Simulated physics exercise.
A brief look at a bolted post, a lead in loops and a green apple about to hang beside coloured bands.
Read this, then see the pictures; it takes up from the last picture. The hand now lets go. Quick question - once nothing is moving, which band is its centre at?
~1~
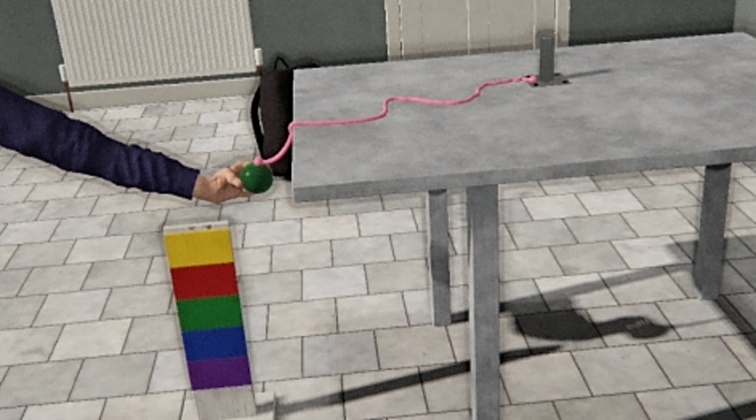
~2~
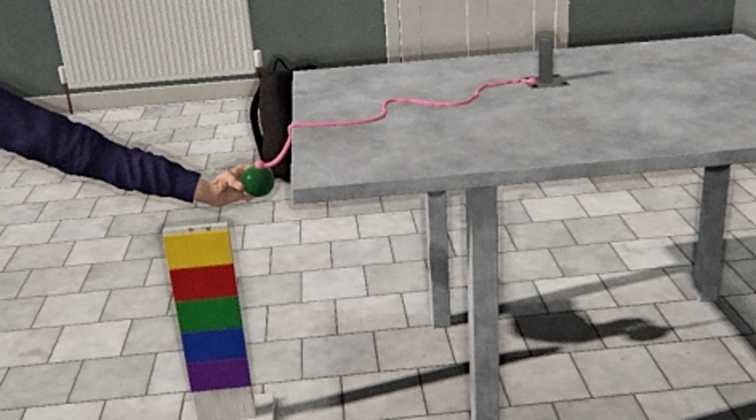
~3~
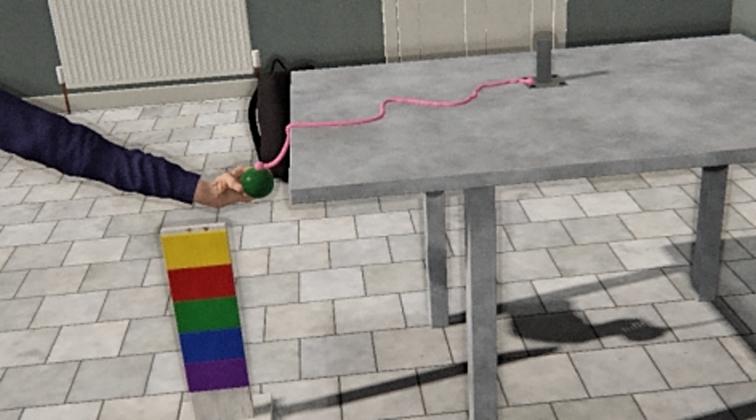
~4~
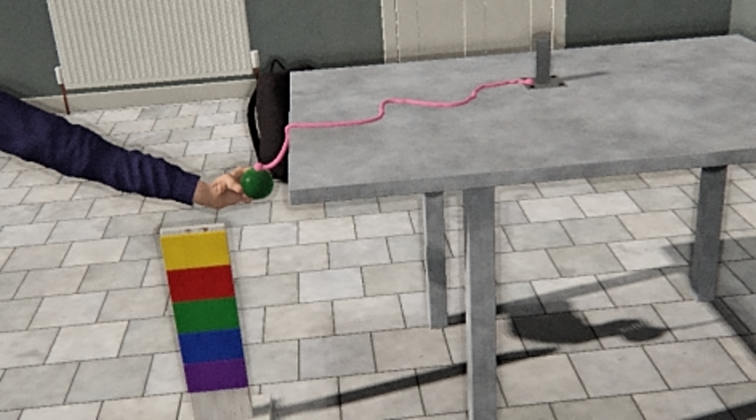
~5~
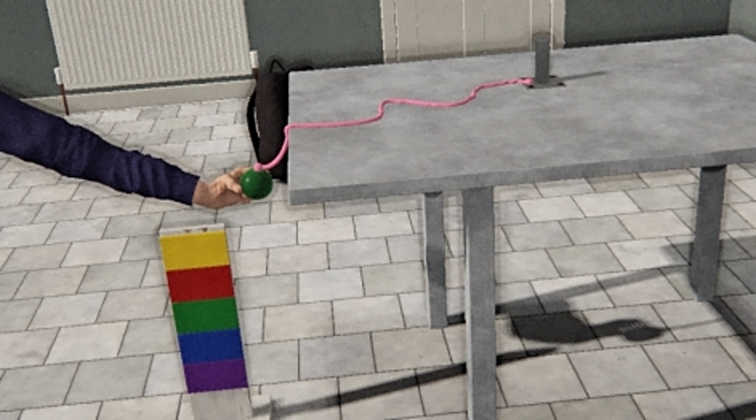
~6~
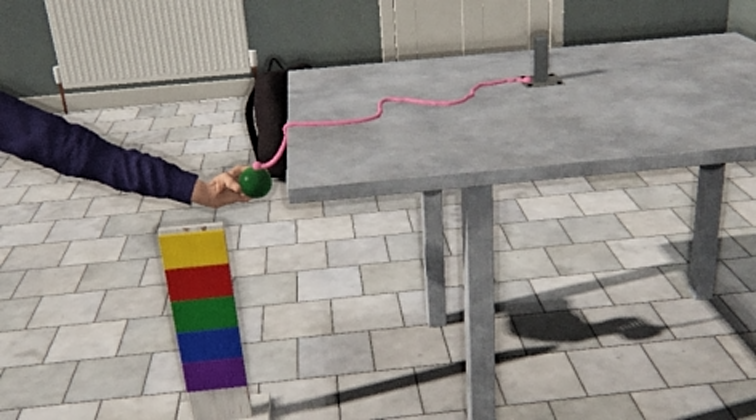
The red band, I would say.
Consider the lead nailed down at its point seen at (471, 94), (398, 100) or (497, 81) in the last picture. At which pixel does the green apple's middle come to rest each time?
Try by try, around (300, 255), (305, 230) and (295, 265).
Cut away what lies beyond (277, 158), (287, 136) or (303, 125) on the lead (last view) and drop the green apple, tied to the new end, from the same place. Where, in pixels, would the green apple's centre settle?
The three tries give approximately (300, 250), (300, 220) and (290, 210).
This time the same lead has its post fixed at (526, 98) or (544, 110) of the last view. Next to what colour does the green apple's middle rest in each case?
Result per try, in order: Green / green.
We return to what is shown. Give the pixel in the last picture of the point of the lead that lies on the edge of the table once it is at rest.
Close to (372, 119).
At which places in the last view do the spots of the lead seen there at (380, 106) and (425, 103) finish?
End points: Roughly (328, 114); roughly (389, 104).
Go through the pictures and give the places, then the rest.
Green apple (257, 178); yellow (199, 249); red (204, 282); green (209, 314); blue (215, 345); purple (219, 374), in the first picture.
Green apple (258, 181); lead through (502, 84) (471, 100) (410, 101) (384, 116) (310, 125), in the second picture.
Green apple (258, 182), in the third picture.
Green apple (257, 183); lead through (499, 84) (468, 101) (407, 101) (381, 117) (308, 126), in the fourth picture.
Green apple (257, 184), in the fifth picture.
Green apple (255, 182); lead through (497, 83) (466, 99) (405, 100) (379, 115) (306, 125), in the sixth picture.
A little later, apple near (321, 258); level with red.
Next, apple near (291, 271); level with red.
When it is over, apple near (297, 269); level with red. Its centre hangs level with the red band.
